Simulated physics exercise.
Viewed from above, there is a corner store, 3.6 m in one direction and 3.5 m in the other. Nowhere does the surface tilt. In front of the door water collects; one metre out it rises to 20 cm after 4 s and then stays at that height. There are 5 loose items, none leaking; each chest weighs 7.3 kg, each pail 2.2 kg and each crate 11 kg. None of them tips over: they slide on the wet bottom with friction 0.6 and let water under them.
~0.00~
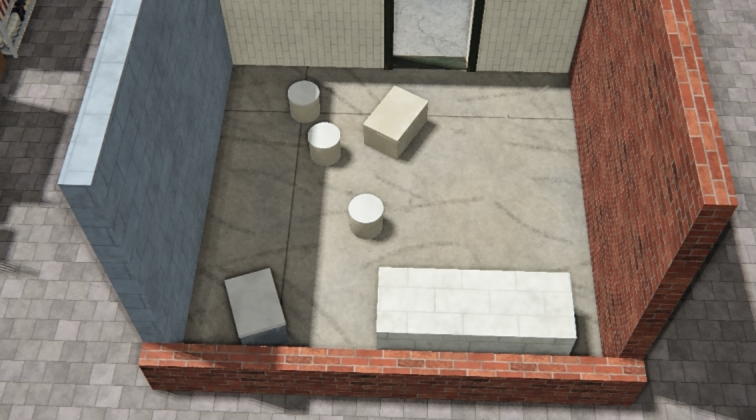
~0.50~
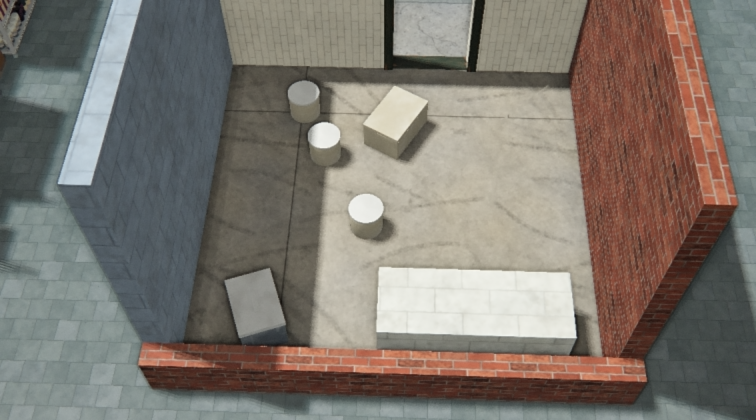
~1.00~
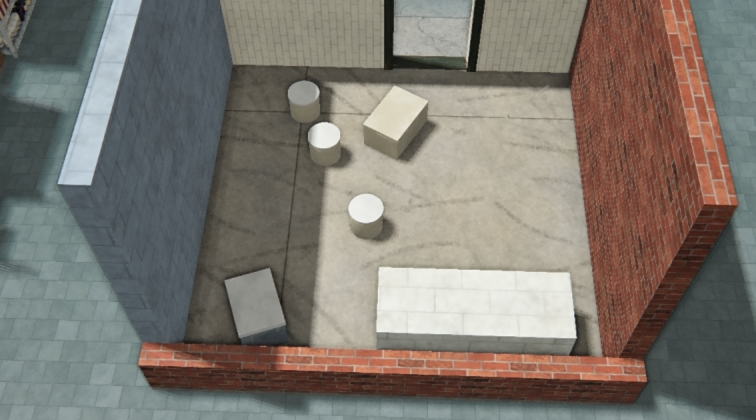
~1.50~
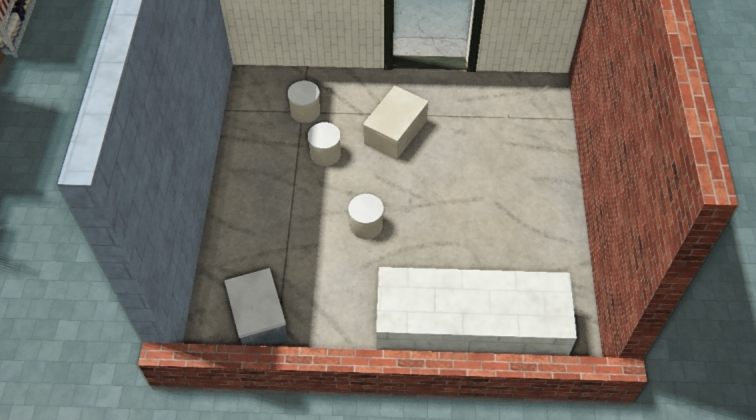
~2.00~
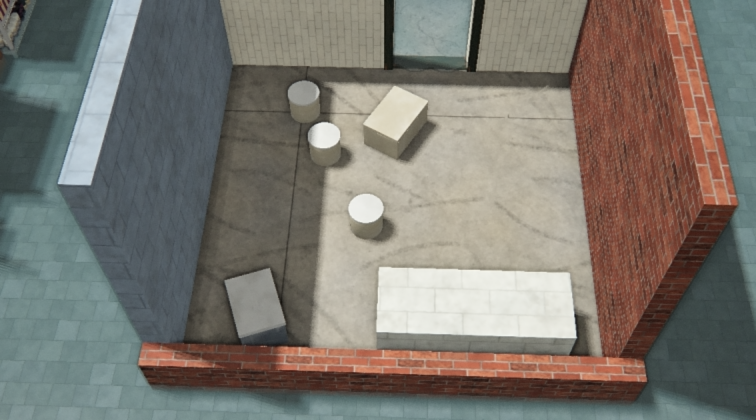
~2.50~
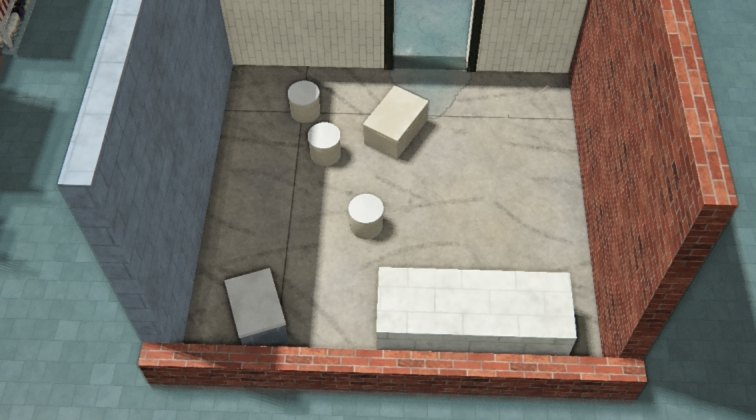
Water spreading over the paving around a walled store, then edging through the doorway, while pails and crates inside stay still.
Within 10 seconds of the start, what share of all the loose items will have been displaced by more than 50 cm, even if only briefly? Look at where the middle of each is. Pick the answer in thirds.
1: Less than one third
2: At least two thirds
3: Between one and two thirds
3, between one and two thirds.
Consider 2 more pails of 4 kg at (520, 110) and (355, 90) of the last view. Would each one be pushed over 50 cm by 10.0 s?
Order as asked - inside the cutoff and inside the cutoff.
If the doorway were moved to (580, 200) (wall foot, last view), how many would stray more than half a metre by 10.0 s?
Then 4 of them would.
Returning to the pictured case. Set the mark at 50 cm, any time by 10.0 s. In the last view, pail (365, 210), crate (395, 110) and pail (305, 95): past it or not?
Taking them in turn, the first is beyond the limit, the second beyond the limit and the third within the limit.
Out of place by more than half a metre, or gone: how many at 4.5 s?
By that time the total stands at 0.
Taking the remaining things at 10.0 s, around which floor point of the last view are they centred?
Near (273, 237).
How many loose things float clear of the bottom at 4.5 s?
The count is 0.
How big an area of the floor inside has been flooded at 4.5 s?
The covered patch comes to about 6.0 m2.
After 3.5 s 0 of 5 are over 50 cm from their spots; 0 afloat.
After 4.5 s 0 of 5 are over 50 cm from their spots; 0 afloat.
After 7.0 s 2 of 5 are over 50 cm from their spots; 0 afloat.
After 10.0 s 3 of 5 are over 50 cm from their spots, and 3 have been at some point; 4 afloat.
